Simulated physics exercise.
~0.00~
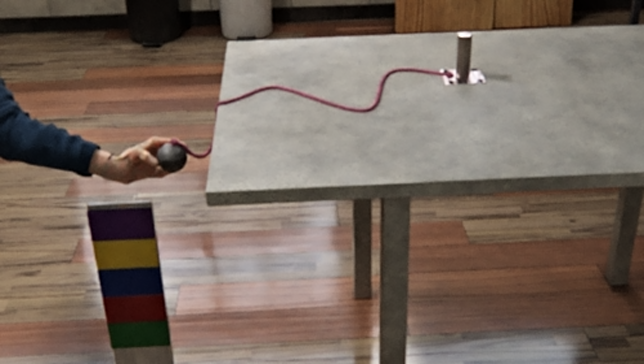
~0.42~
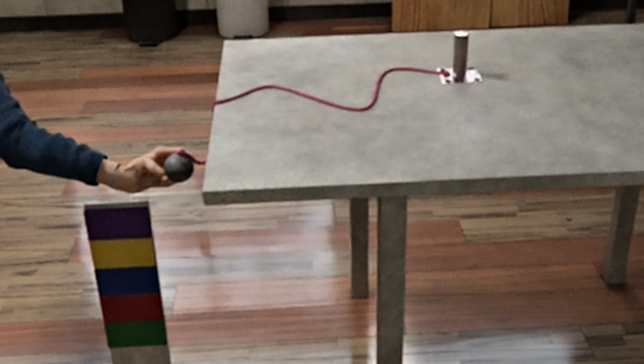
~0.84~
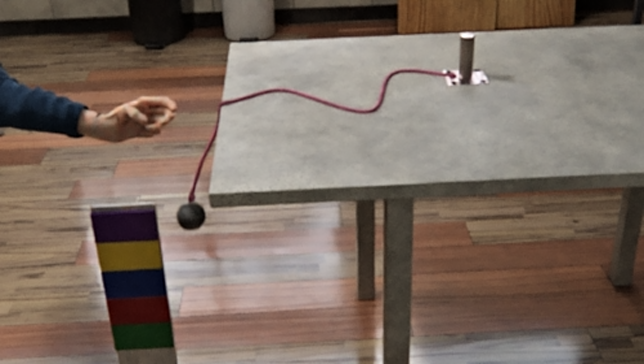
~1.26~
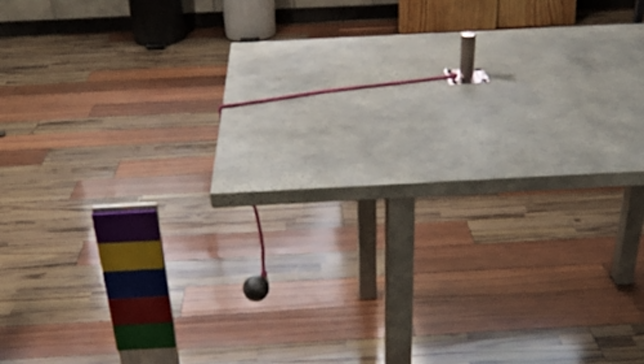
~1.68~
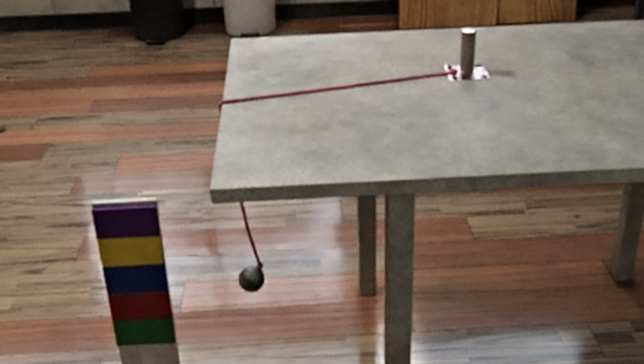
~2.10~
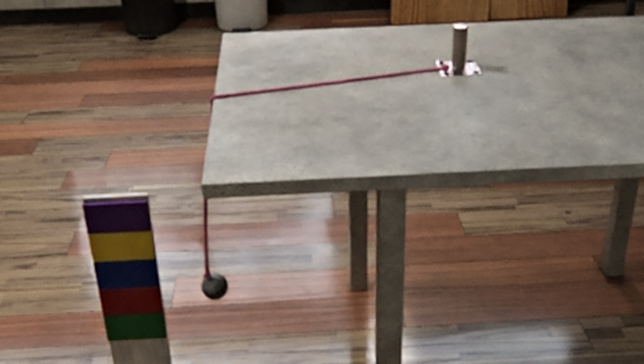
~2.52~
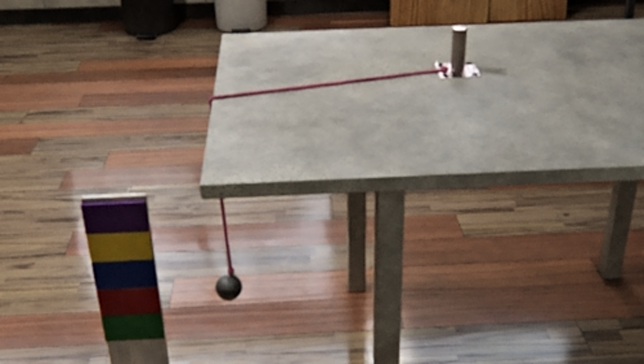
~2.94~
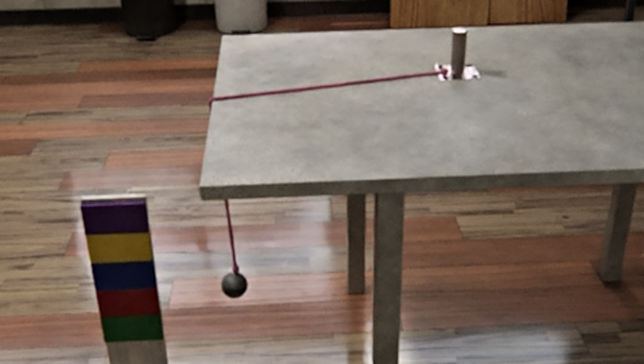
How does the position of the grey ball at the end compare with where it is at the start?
At the start the ball is held in the hand just off the left end of the workbench. At the end it hangs on its taut cord below the tabletop, lower and further right than before.
